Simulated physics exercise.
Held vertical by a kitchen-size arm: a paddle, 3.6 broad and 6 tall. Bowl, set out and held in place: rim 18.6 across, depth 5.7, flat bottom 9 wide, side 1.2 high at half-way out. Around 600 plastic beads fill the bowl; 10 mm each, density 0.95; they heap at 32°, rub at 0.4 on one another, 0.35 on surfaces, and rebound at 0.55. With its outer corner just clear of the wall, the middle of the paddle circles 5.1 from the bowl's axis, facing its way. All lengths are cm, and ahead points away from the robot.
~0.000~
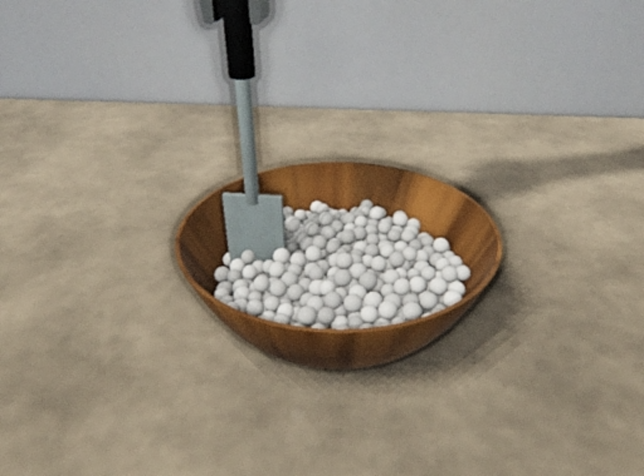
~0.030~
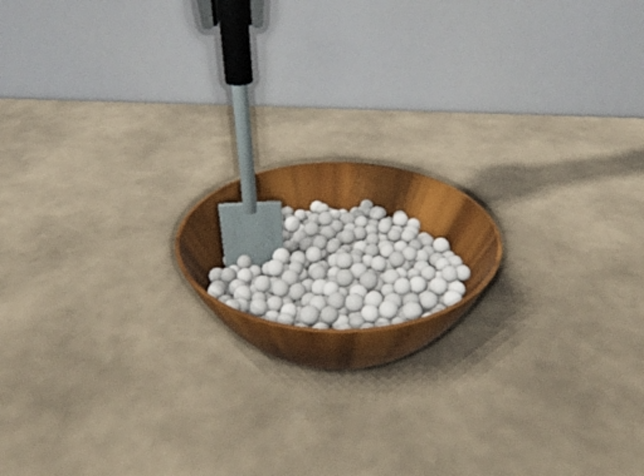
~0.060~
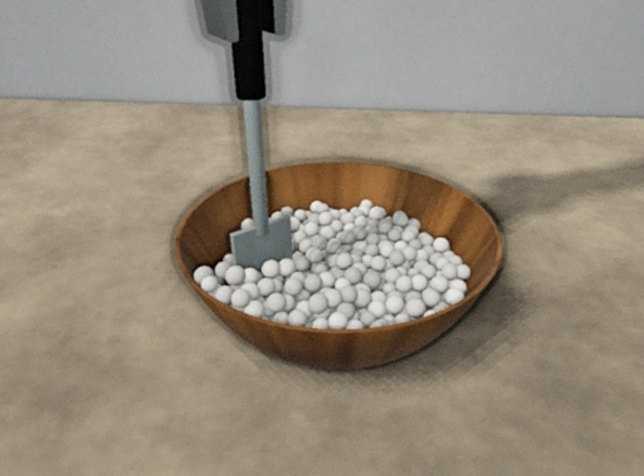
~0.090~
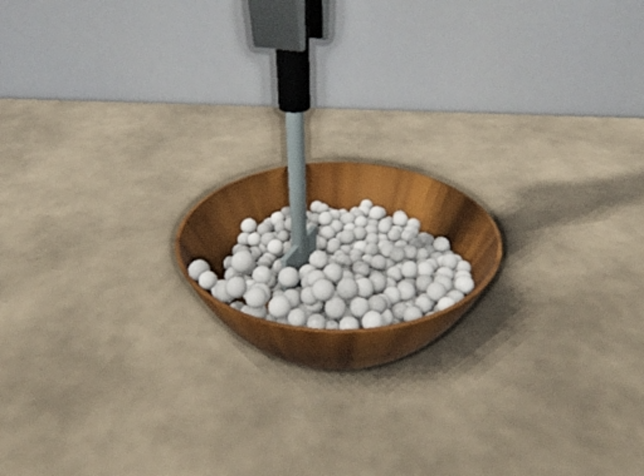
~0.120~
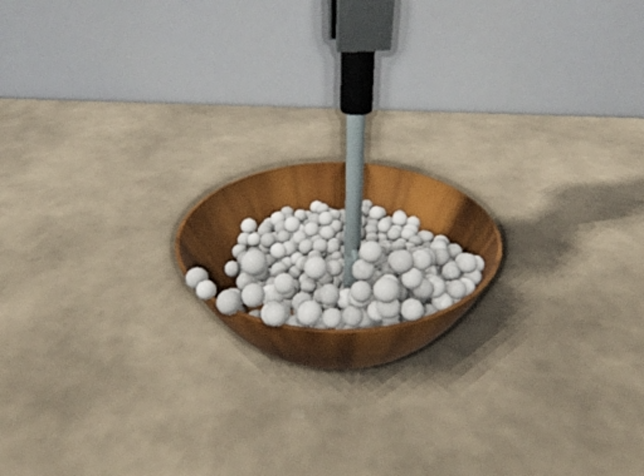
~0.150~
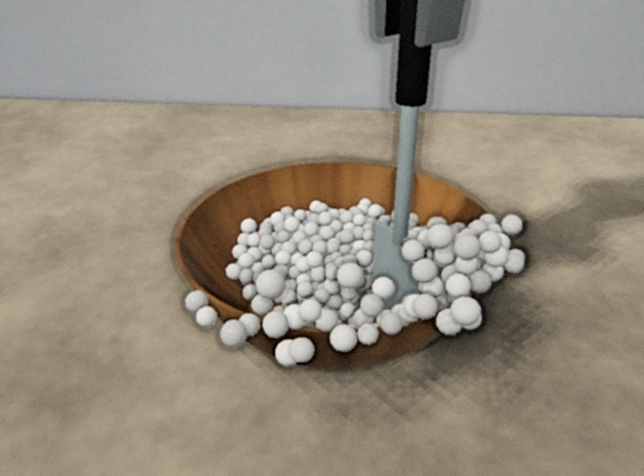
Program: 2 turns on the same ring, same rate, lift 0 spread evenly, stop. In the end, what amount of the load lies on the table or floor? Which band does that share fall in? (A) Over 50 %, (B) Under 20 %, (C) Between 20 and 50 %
(A) Over 50 %.
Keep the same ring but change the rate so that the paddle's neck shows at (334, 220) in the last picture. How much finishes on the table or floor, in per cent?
I'd put it close to 45 per cent.
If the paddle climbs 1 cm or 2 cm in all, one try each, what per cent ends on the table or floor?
Try one: Around 50 %; try two: Around 40 %.
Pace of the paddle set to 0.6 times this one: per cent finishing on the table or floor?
Some 40 per cent.
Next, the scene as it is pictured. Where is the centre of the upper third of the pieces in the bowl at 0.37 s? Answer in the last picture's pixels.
That third sits centred at about (227, 243).
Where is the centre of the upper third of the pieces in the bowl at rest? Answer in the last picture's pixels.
I'd put it at about (317, 287).
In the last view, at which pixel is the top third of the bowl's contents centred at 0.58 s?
Roughly pixel (407, 215).
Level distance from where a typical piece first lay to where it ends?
Level distance: About 31 cm.
After 0.37 s, 1° round, highest piece 11 above the table; 374 in the bowl, 117 on the table or floor, 111 in flight or on the tool.
After 0.58 s, 226° round, highest piece 9 above the table; 289 on the table or floor, 279 in the bowl, 34 in flight or on the tool.
After 0.89 s, 0° round, highest piece 5 above the table; 360 on the table or floor, 241 in the bowl, 1 in flight or on the tool.
After 1.59 s, 0° round, highest piece 3 above the table; 361 on the table or floor, 241 in the bowl.
At rest, 361 on the table or floor, 241 in the bowl. That is 60 % on the table or floor.
